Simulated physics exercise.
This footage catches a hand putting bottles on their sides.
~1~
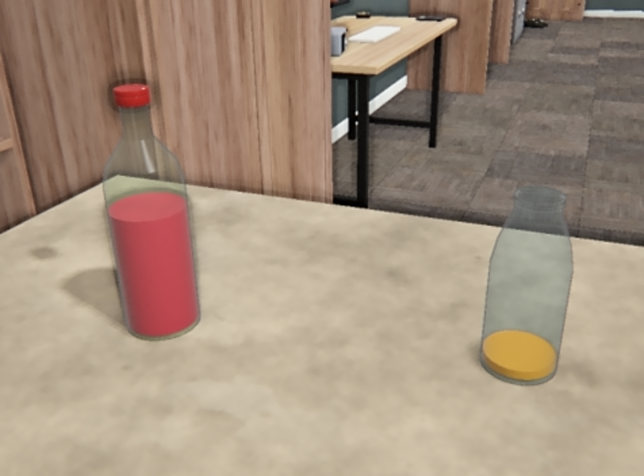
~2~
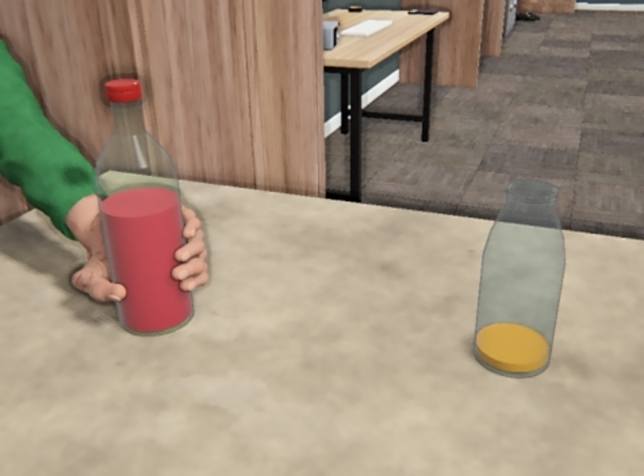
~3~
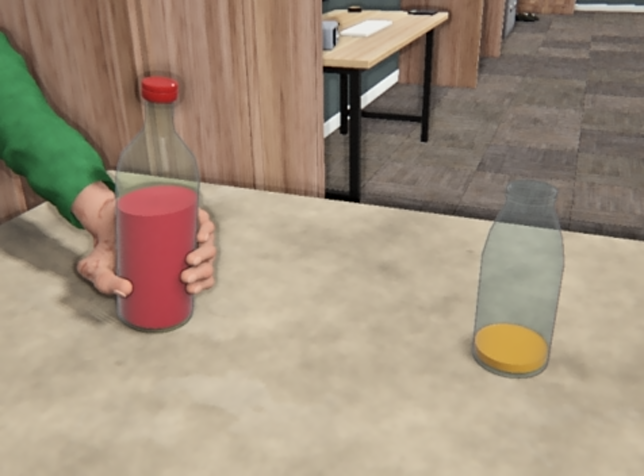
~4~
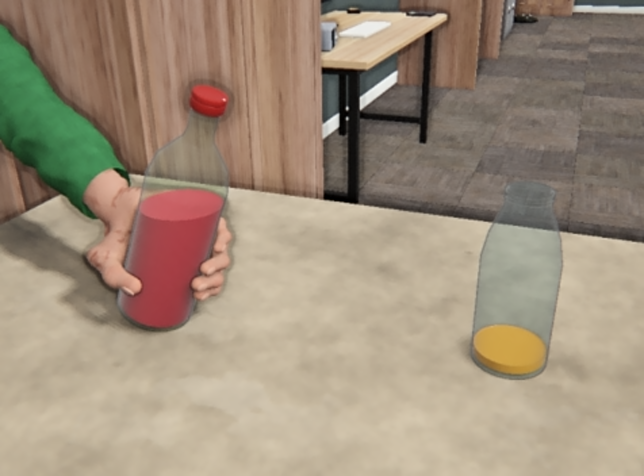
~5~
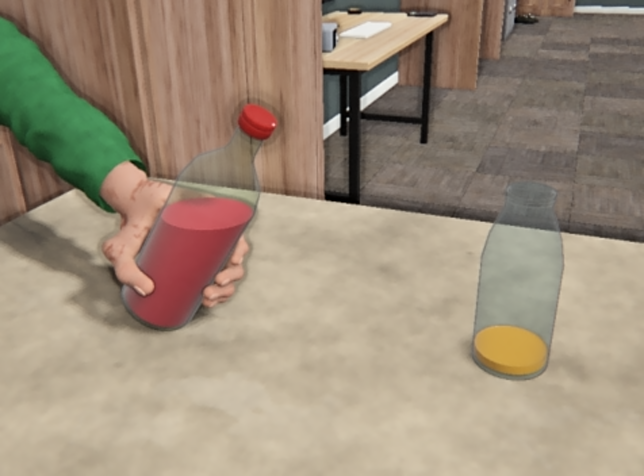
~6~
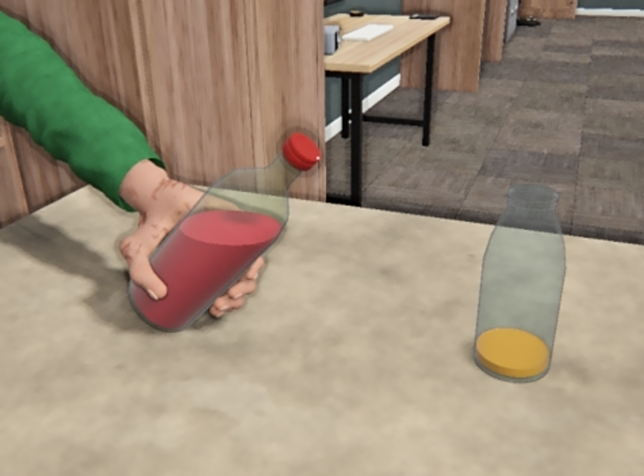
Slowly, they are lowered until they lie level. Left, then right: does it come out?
The left one stays dry and the right one stays dry.
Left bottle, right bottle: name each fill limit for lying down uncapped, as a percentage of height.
I'd say near 26 per cent for the first and 16 per cent for the second.
Shortly, the left bottle is nearly down; left bottle, no leak.
Then, the left bottle lies flat; left bottle, no leak.
At the finish, both lie flat; left bottle, no leak; right bottle, no leak.
